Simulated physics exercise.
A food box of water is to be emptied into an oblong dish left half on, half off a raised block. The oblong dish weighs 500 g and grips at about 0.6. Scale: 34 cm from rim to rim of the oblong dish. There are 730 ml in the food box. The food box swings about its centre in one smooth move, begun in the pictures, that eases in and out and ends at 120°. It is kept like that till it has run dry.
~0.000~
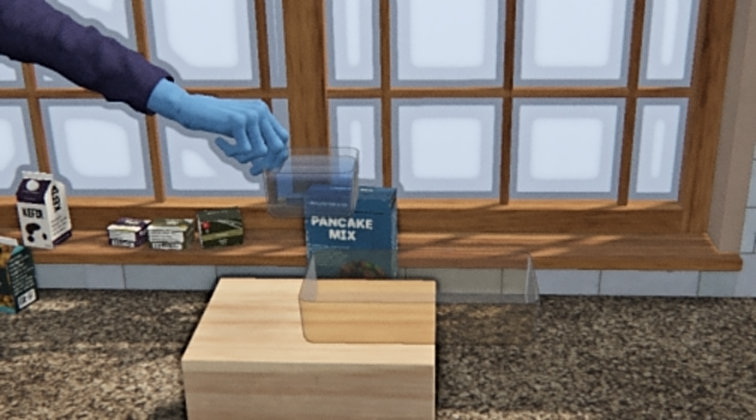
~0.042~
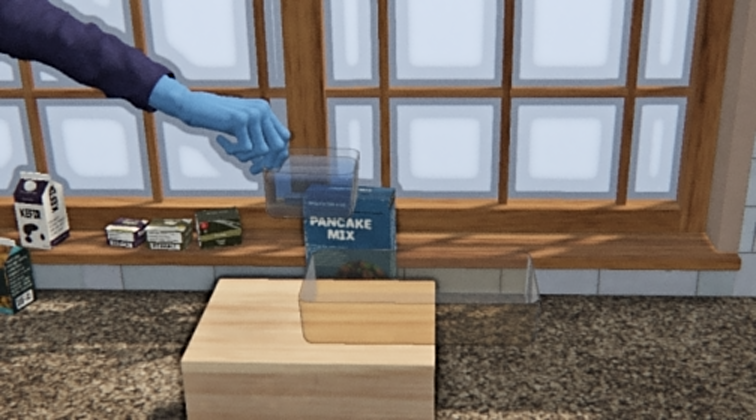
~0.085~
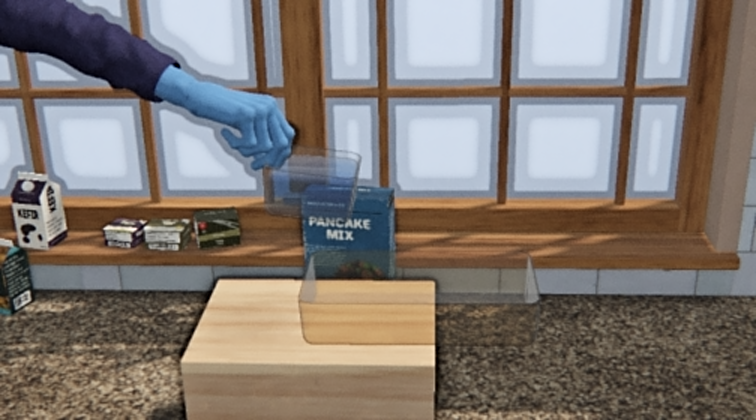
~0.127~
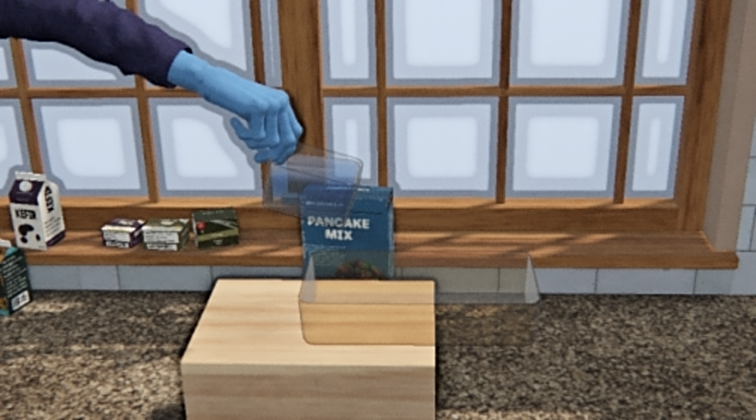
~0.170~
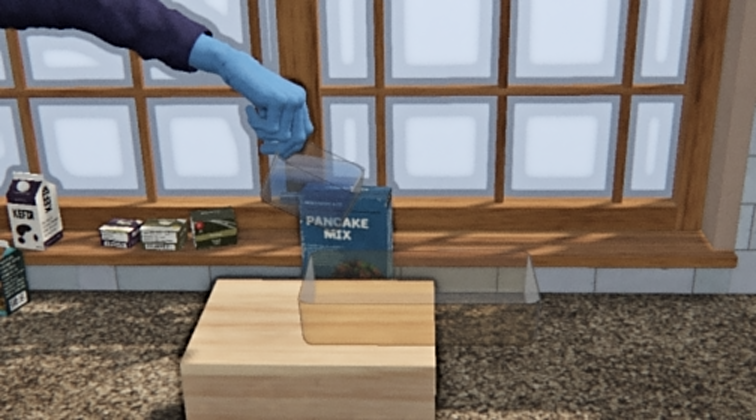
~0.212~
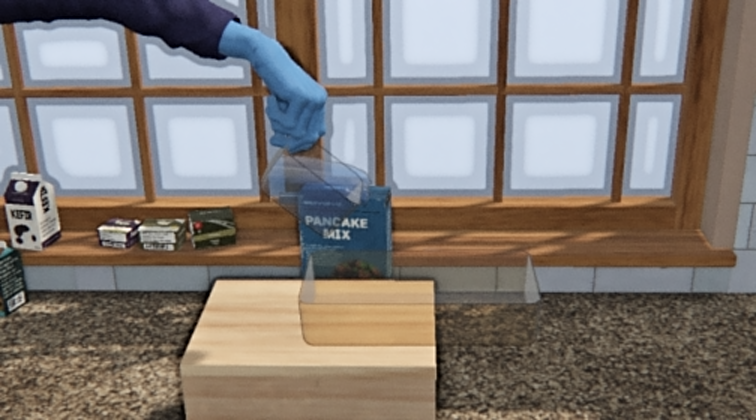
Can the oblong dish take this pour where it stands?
This oblong dish topples off.
Then, 0.46 s in, the tilt is 114° and 10 per cent is still to pour; the oblong dish lies level with 51 per cent in it.
Then, 0.64 s in, the tilt is 120° and 0 per cent is still to pour; the oblong dish lies level with 84 per cent in it.
Then, 0.83 s in, the tilt is 120° and 0 per cent is still to pour; the oblong dish lies level with 94 per cent in it.
Then, 1.04 s in, the tilt is 120° and 0 per cent is still to pour; the oblong dish leans 14° with 94 per cent in it.
Finally, the oblong dish leans 82° with 0 per cent in it.
